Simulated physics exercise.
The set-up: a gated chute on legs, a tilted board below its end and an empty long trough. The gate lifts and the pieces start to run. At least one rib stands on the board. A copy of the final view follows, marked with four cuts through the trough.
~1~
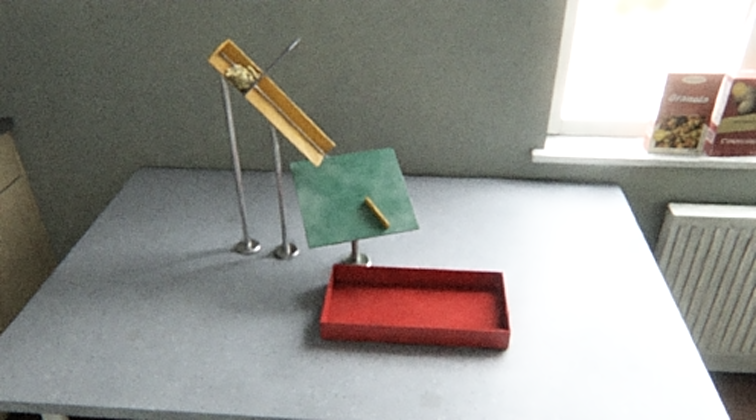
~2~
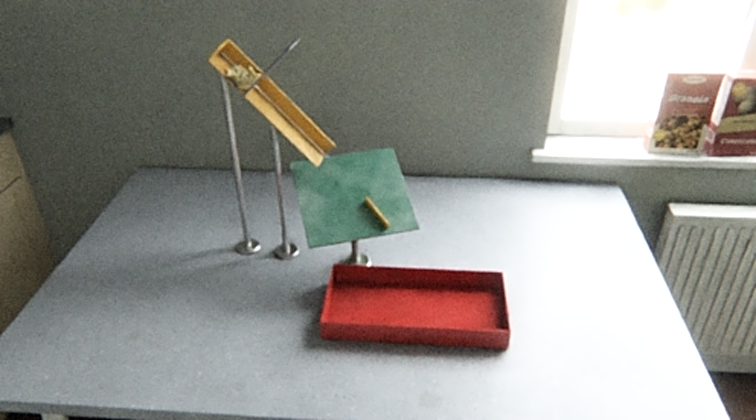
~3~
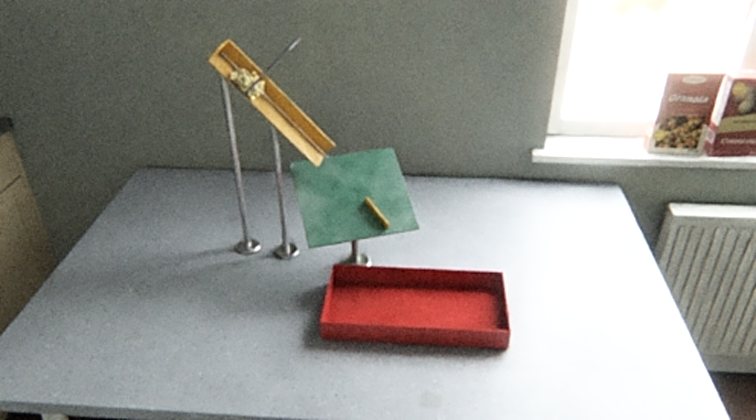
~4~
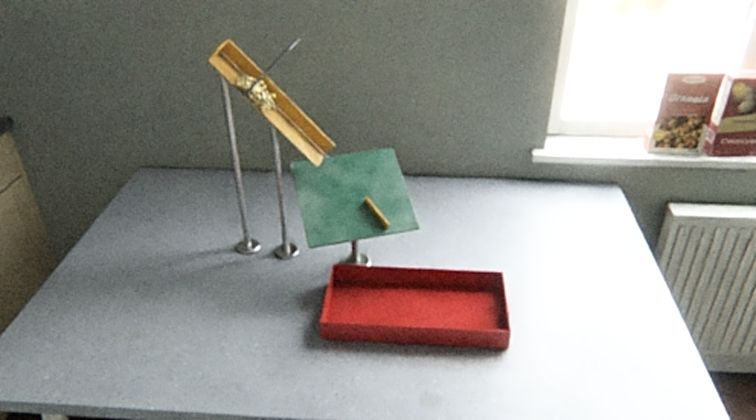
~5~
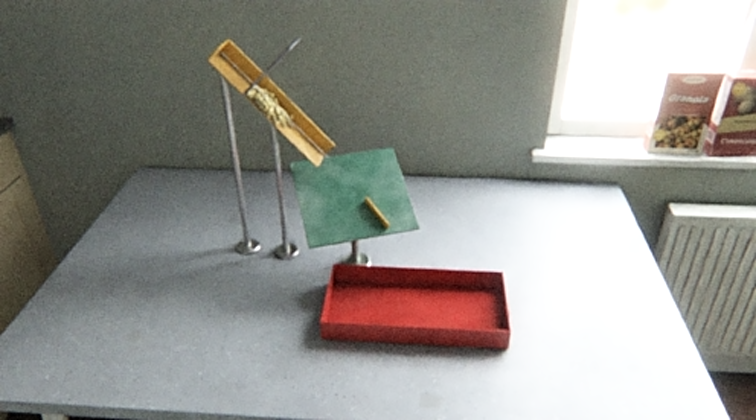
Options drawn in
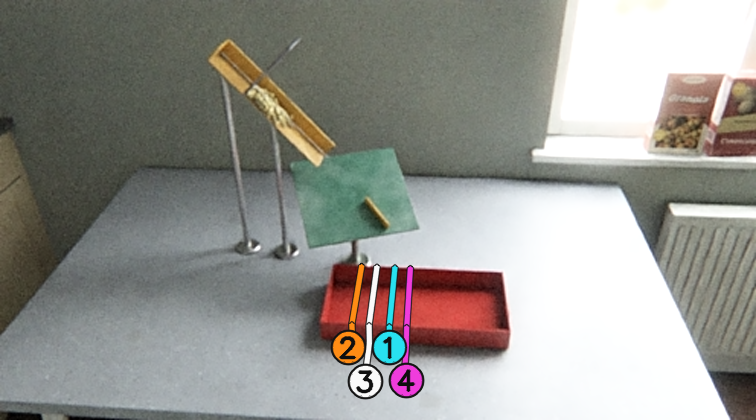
A grey-blue table stands against a grey wall, seen from slightly above, with a bright window, boxes on the sill and a white radiator at the right. On it, a wooden chute on thin metal legs slopes down rightward above a tilted green board with one small tan rib, an empty red trough in front. Pale pieces bunched near the chute's top slide down it, stretching into a longer cluster, while the camera stays still.
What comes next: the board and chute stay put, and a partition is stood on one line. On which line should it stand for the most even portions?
Line 4.
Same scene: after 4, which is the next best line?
It is 1.
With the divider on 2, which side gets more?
Right.
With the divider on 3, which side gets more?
The right side.
On the marked copy, line 1 crosses the front rim at (389, 325); line 2 crosses the front rim at (351, 323); line 3 crosses the front rim at (369, 324); line 4 crosses the front rim at (406, 326).
With 1, of what is caught, roughly a quarter on the left of the divider, the larger part on the right.
With 2, of what is caught, just a few on the left of the divider, almost all on the right.
With 3, of what is caught, about a tenth on the left of the divider, almost all on the right.
With 4, of what is caught, roughly a third on the left of the divider, roughly two thirds on the right.
